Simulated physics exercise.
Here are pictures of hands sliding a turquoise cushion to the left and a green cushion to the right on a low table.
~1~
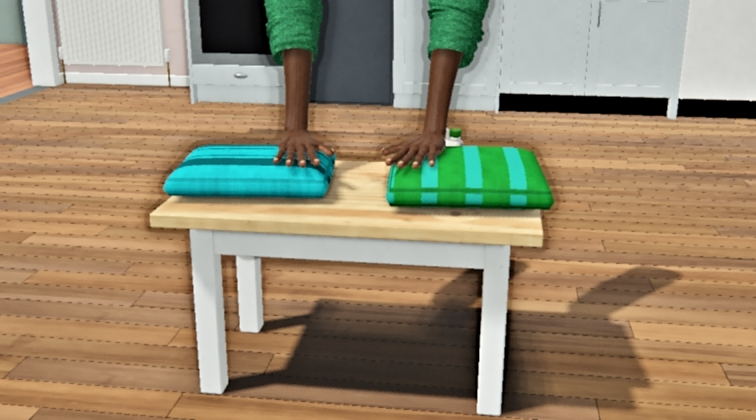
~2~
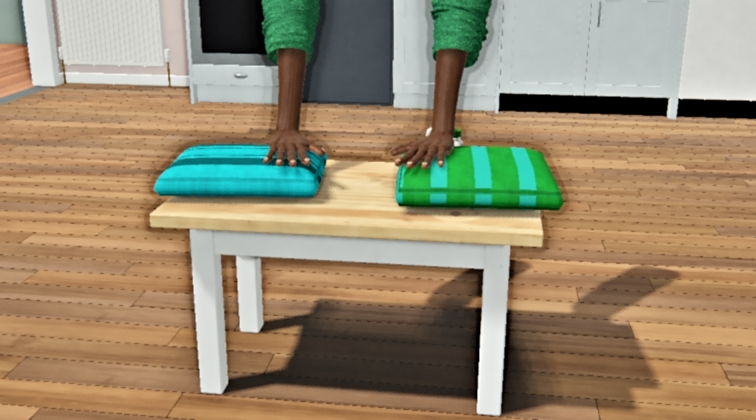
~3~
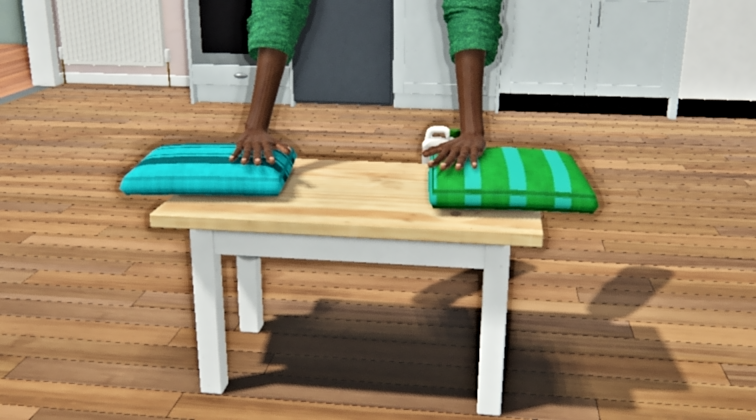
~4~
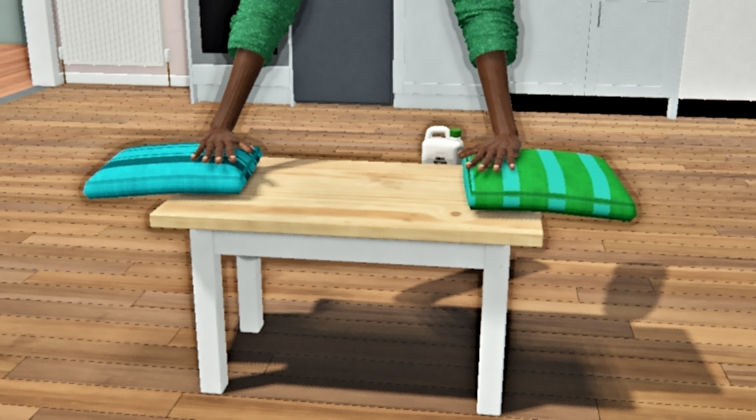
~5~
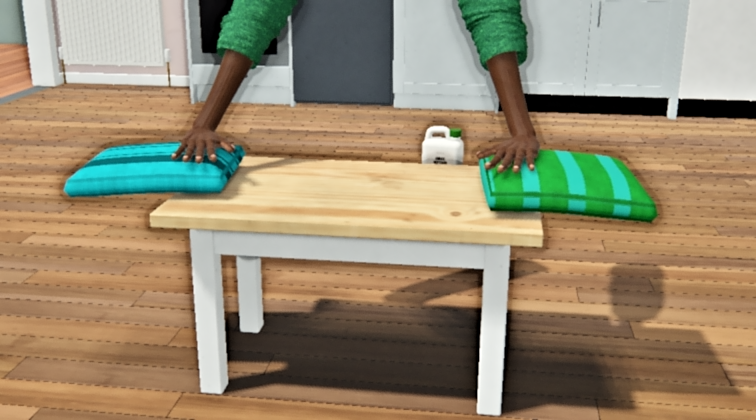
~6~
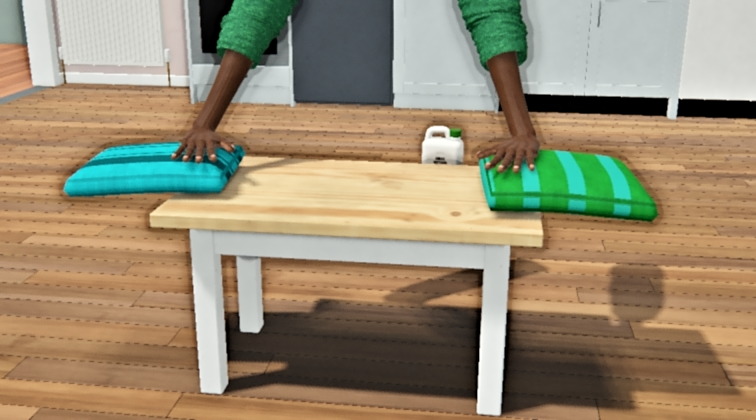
In the video, two hands rest on a turquoise cushion and a green striped cushion on a low wooden table, then slide them apart, turquoise left and green right, past the table's edges, revealing a white jug behind.
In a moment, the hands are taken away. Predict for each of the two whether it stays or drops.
Prediction: The turquoise cushion drops, the green cushion drops.
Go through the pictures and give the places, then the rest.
In the first picture, turquoise cushion tip (176, 179); green cushion tip (545, 190).
In the second picture, turquoise cushion tip (167, 179); green cushion tip (554, 190).
In the third picture, turquoise cushion tip (134, 179); green cushion tip (587, 193).
In the fourth picture, turquoise cushion tip (99, 182); green cushion tip (624, 201).
In the fifth picture, turquoise cushion tip (80, 181); green cushion tip (644, 202).
In the sixth picture, turquoise cushion tip (80, 181), well over half past the edge; green cushion tip (644, 201), well over half past the edge.
Then, 0.38 s later than the last view, turquoise cushion falling near (155, 245); green cushion falling near (573, 269).
Then, 0.72 s later than the last view, turquoise cushion on the floor near (104, 294); green cushion on the floor near (687, 330).
Finally, turquoise cushion on the floor near (79, 338); green cushion on the floor near (707, 351). The turquoise cushion slumps off the end and the green cushion tips over and falls.
